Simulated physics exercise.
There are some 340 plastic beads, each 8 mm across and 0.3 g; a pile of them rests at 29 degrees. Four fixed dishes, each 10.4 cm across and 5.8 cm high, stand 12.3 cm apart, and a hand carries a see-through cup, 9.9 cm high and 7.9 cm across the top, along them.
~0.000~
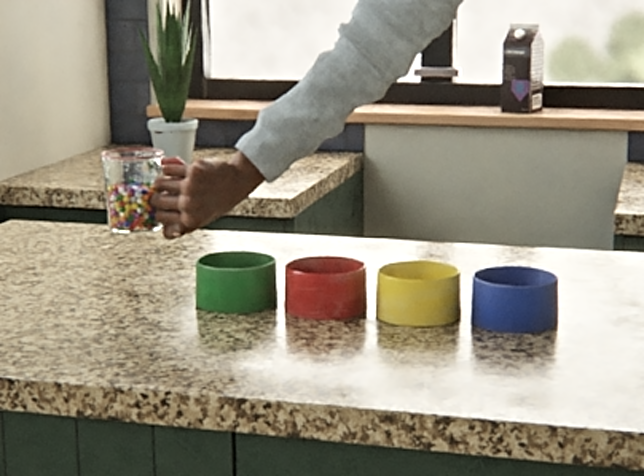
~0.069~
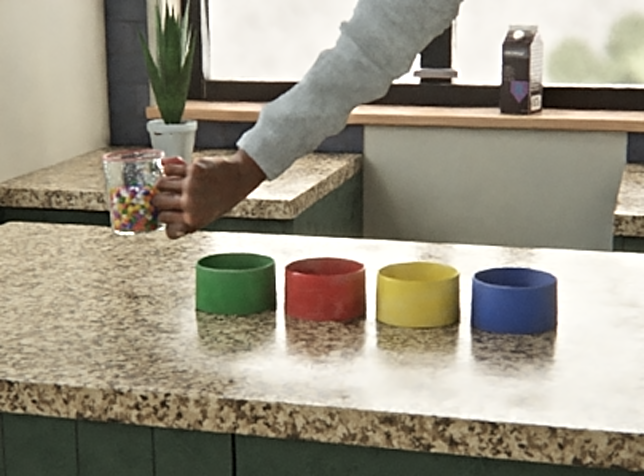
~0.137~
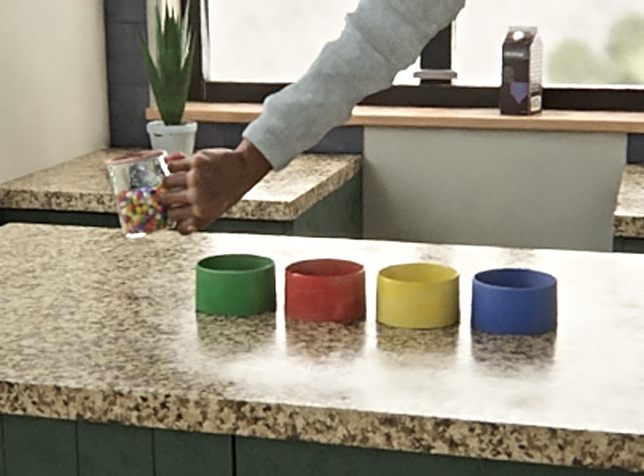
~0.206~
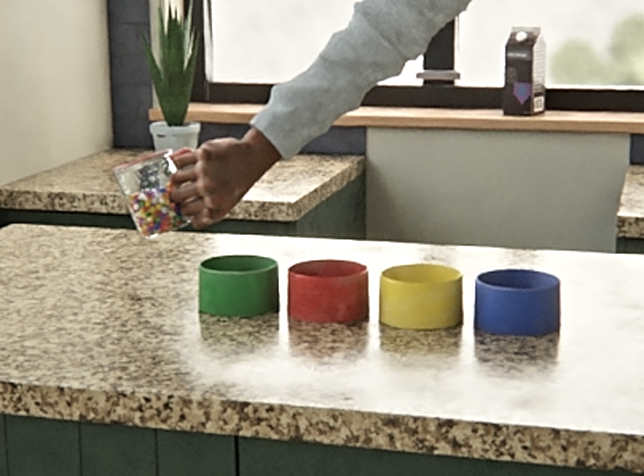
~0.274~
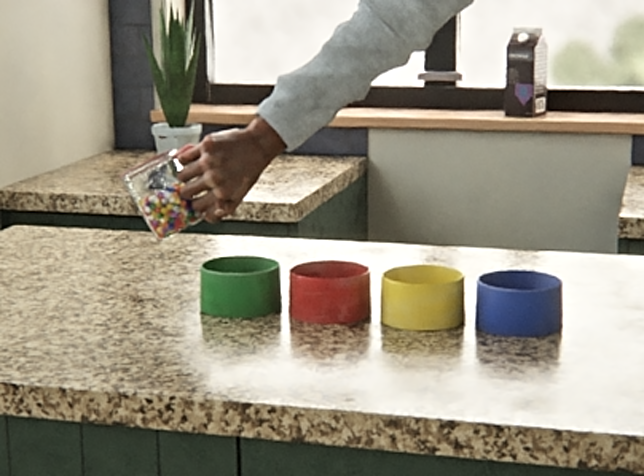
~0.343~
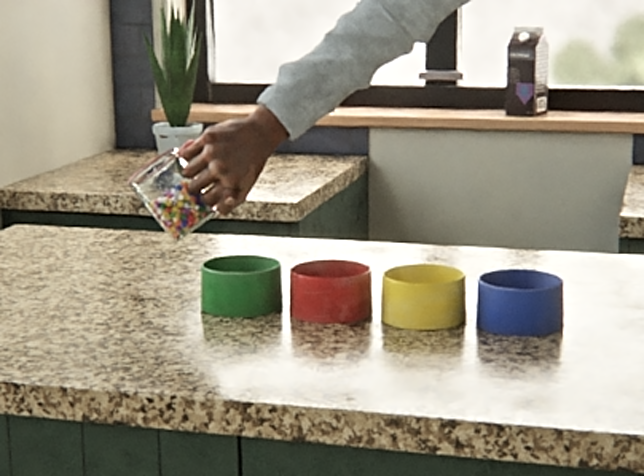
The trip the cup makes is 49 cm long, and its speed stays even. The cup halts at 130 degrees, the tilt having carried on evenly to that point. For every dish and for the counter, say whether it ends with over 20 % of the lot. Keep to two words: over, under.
Red: Under, blue: Under, green: Over, yellow: Under, counter: Under.
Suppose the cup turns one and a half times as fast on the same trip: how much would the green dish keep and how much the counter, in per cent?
In that case I'd put green at 40 and the counter at 60.
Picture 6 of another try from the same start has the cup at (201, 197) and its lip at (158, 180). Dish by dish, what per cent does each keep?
You'd end up with red at 60, blue at 0, green at 0 and yellow at 20.
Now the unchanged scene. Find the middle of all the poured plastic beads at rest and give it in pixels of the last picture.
Approximately (240, 293) in the last view.
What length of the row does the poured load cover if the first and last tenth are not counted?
Roughly 6 centimetres.
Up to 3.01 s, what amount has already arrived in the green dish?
Roughly 95 %.
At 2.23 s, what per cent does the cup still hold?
Around 0 in a hundred.
Then, at 1.47 s, tilt 130 degrees; cup holds 0 %, green 95 %.
After 2.23 s, tilt 130 degrees; cup holds 0 %, green 95 %.
Then, at 3.01 s, tilt 130 degrees; cup holds 0 %, green 95 %.
At rest (3.3 s), red 0 %, blue 0 %, green 95 %, yellow 0 %, counter 5 %.
